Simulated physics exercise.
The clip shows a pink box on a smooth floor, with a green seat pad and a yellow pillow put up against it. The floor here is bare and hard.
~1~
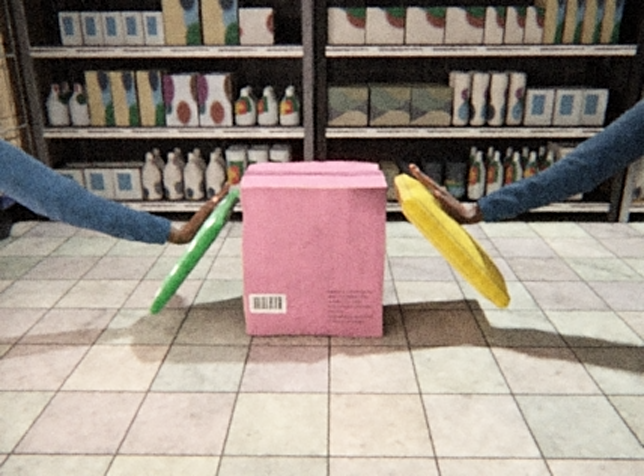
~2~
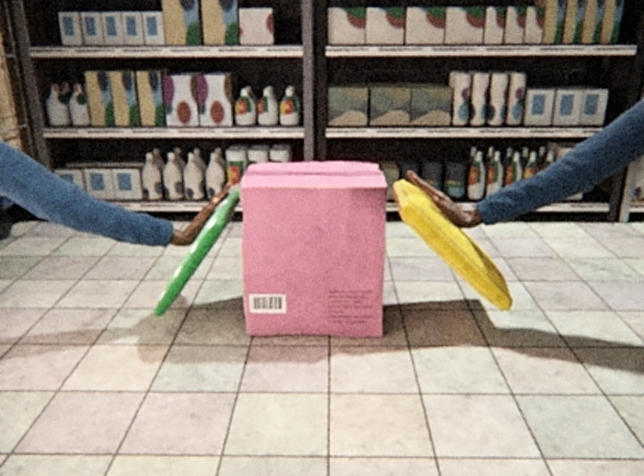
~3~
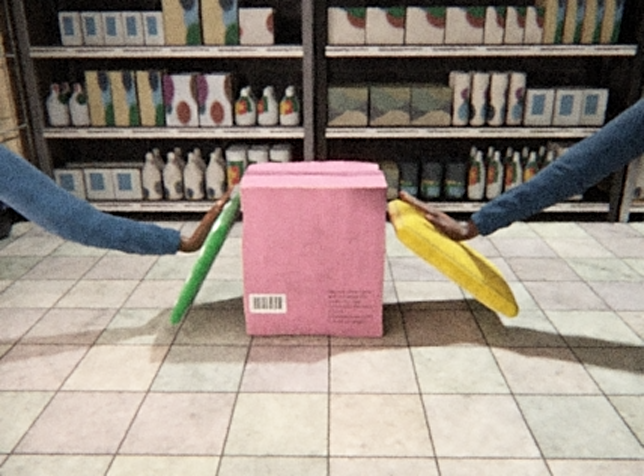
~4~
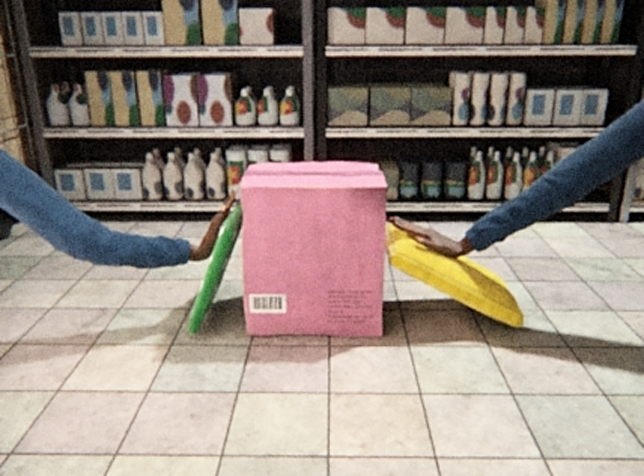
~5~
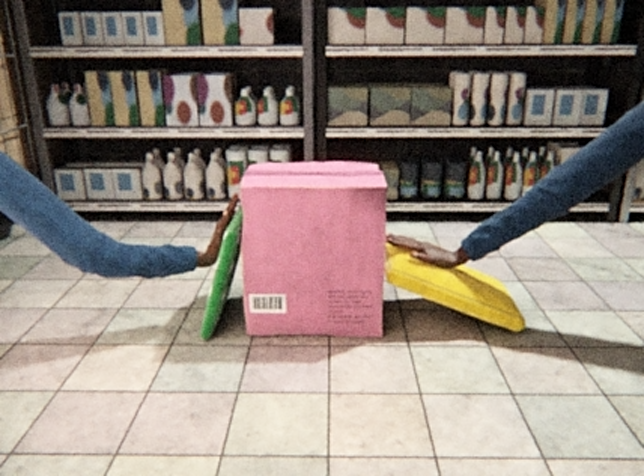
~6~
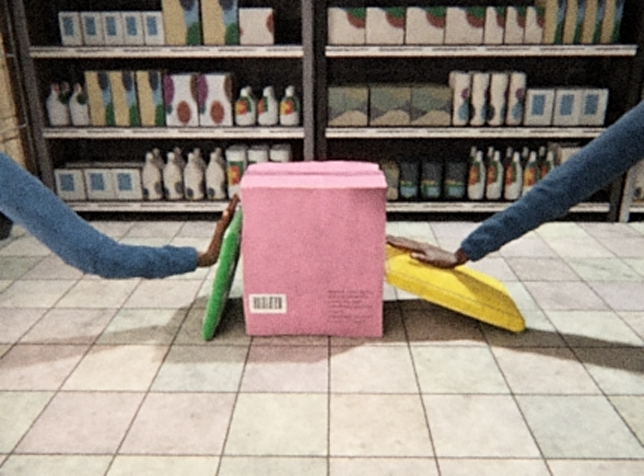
Two hands in blue sleeves, reaching in from left and right, press a green pad and a yellow pillow against a pink box, seen from the front on a pale tiled floor before stocked store shelves. The green pad's foot slides inward until it leans nearly upright, while the yellow pillow sinks to a low slant, its foot shifting slightly outward. The box and camera stay still.
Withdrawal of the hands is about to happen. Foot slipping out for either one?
Outcome - green seat pad: Holds; yellow pillow: Slips out.
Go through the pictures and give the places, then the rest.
The first frame shows seat pad foot (154, 312), head (218, 227); pillow foot (504, 304), head (409, 203).
The second frame shows seat pad foot (158, 314); pillow foot (507, 306).
The third frame shows seat pad foot (174, 322); pillow foot (514, 314).
The fourth frame shows seat pad foot (193, 331); pillow foot (519, 322).
The fifth frame shows seat pad foot (205, 337); pillow foot (521, 327).
The sixth frame shows seat pad foot (207, 337), head (232, 236), almost upright; pillow foot (521, 327), head (390, 278), at a low slant.
Then, 0.28 s past the final frame, seat pad still up near (230, 265); pillow flat on the floor near (451, 302).
When it is over, seat pad still up near (230, 265); pillow flat on the floor near (453, 302). The green seat pad holds its lean and the yellow pillow slides down flat.
